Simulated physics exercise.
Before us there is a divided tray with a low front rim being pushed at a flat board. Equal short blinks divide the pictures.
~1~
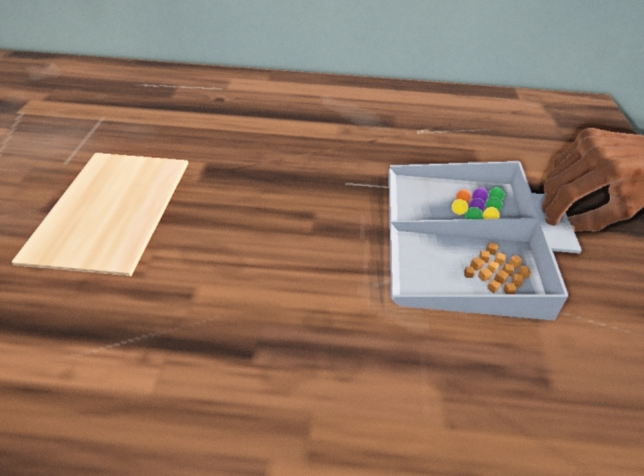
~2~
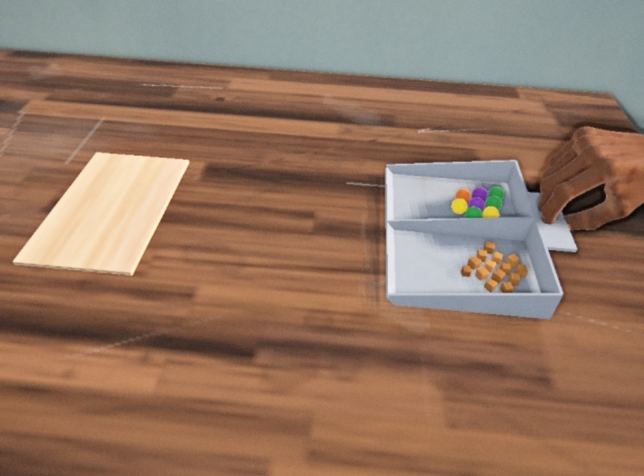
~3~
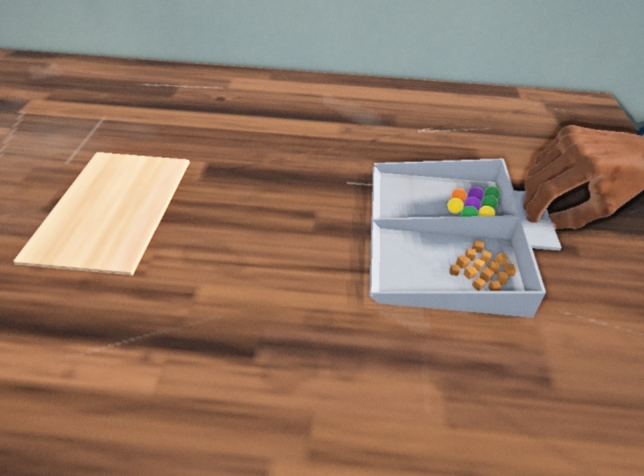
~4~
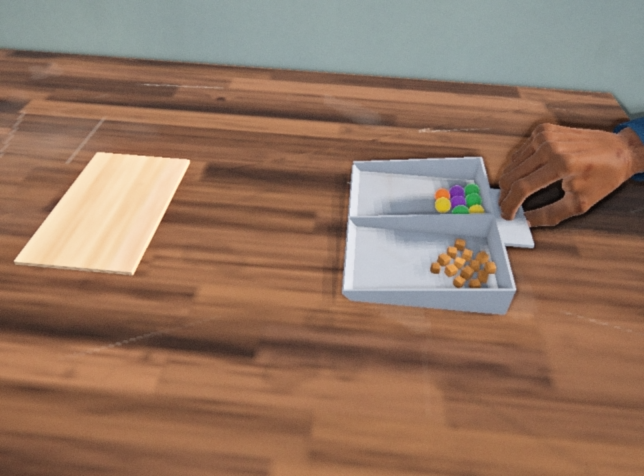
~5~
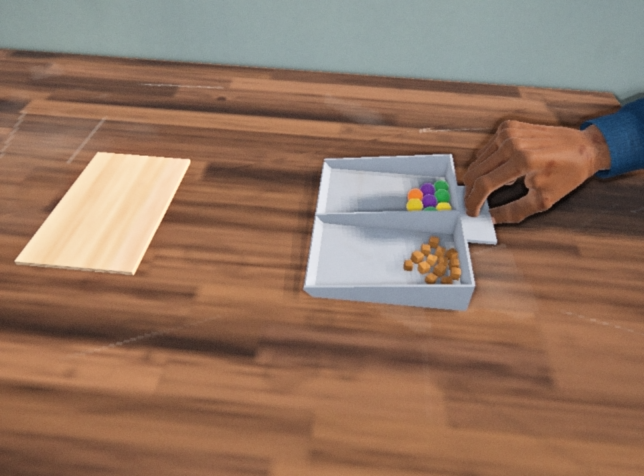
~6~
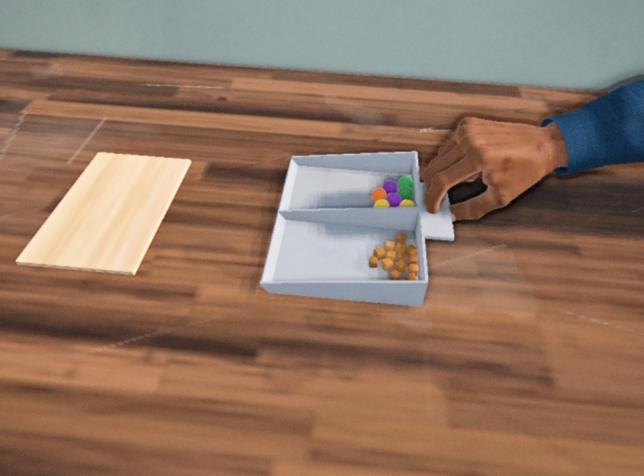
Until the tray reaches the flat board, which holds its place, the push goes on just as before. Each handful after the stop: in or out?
Front handful: In, back handful: Out.
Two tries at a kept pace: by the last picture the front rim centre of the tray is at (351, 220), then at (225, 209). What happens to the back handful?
Is contained; partly escapes.
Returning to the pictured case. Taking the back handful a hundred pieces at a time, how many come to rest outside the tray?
My estimate is close to 60 per cent of the pieces.
Then, 0.09 s on from there, tray still sliding, front rim near (217, 208); front handful all inside; back handful all inside.
Then, 0.27 s on from there, tray stopped at the flat board; front handful all inside, moved towards the front rim; back handful all inside, moved towards the front rim.
Then, 0.48 s on from there, tray stopped at the flat board; front handful all inside, moved towards the front rim; back handful near two thirds out of the tray.
In the end, tray stopped at the flat board; front handful all inside, moved towards the front rim; back handful near two thirds out of the tray.
